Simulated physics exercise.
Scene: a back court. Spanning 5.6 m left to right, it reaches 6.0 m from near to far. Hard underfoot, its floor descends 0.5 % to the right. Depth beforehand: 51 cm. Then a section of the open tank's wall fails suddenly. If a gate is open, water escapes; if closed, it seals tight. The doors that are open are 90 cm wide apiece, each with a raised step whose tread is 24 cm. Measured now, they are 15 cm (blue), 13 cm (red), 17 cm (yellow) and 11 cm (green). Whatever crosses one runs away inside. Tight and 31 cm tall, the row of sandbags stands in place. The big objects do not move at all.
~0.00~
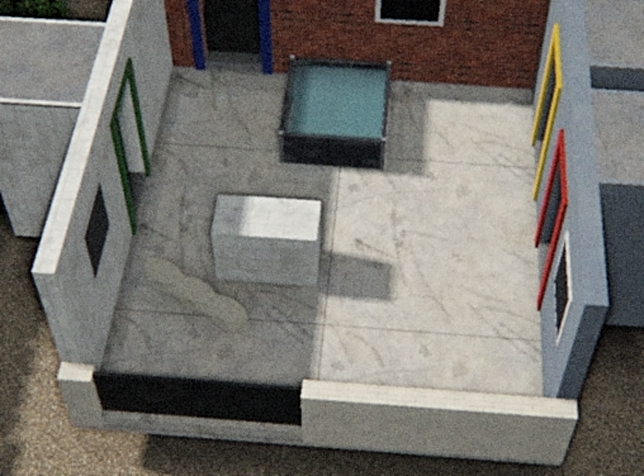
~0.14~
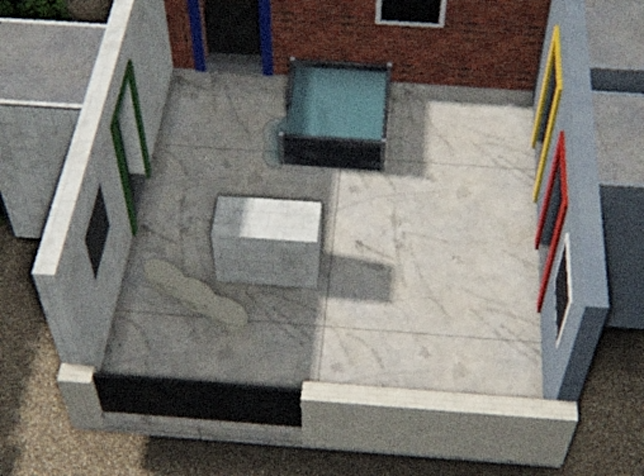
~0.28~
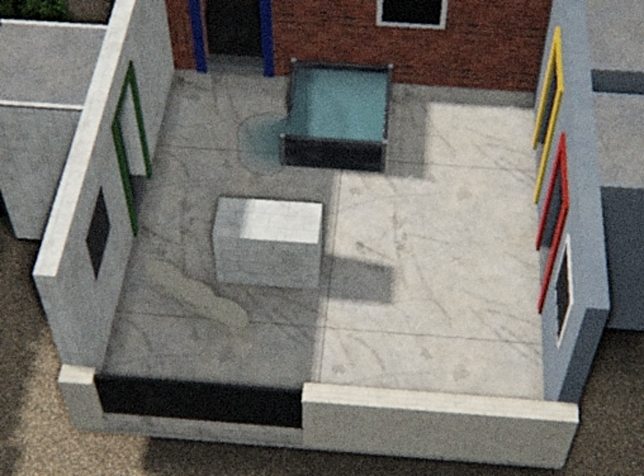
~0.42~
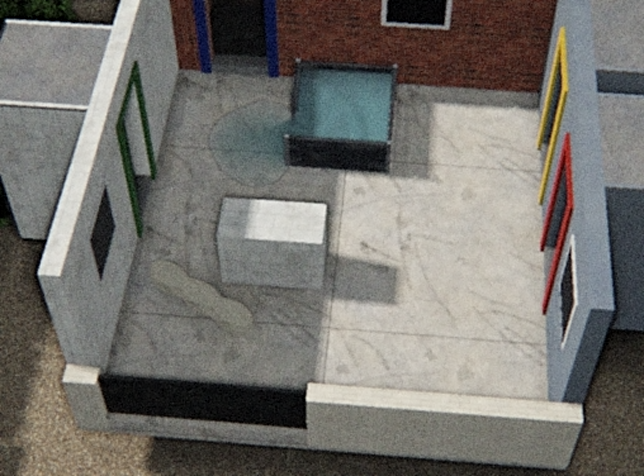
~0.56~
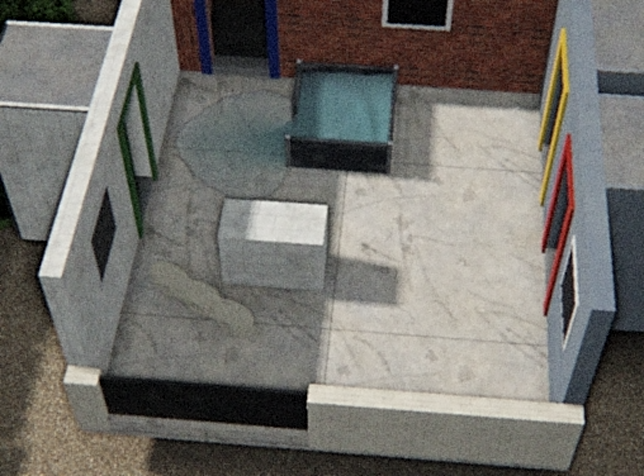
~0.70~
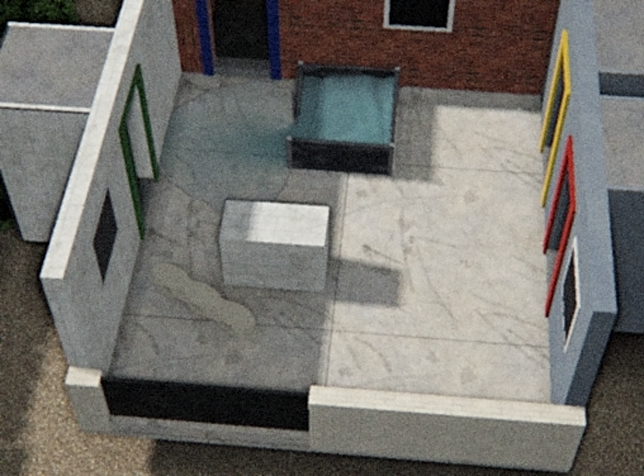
The video shows a walled court with an open tank of water, a pale block and colored doorways. Water flows from the tank's left side and spreads leftward across the floor in a widening, thin patch, while the large objects stay still.
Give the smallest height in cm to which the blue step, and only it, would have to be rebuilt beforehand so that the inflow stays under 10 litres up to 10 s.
Roughly 8 cm.
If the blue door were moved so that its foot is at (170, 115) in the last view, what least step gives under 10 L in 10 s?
Minimum: About 18 cm.
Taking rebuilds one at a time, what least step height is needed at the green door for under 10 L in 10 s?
Green - roughly 12.0 cm.
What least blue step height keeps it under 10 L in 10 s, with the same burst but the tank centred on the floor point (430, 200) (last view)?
New minimum height: Approx. 8.0 cm.
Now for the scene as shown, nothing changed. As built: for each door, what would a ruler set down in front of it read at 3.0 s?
Depths in cm: Blue 10, red 0, yellow 0, green 11.
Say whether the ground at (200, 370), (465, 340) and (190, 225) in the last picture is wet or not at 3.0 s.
Status: Clear / clear / submerged.
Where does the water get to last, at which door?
Last in order comes the red door.
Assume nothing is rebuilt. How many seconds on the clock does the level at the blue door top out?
That happens close to 2.2 s on the clock.
After 1.4 s water covers 15 % of the floor, deepest (24 cm) near (286, 149); 4 cm at the blue door, 0 litres in over its 15 cm step.
After 3.0 s water covers 25 % of the floor, deepest (18 cm) near (294, 98); 10 cm at the blue door, 0 litres in over its 15 cm step.
After 10.0 s water covers 85 % of the floor, deepest (7 cm) near (185, 280); 5 cm at the blue door, 0 litres in over its 15 cm step.
At the blue door as built, the water arrived by 0.9 s and peaked near 11 cm at 2.2 s.
With a step of 6.5 cm, 19 litres would have come in within the 10 s; with 10 cm, 4 litres. So under 10 litres takes about 8 cm.
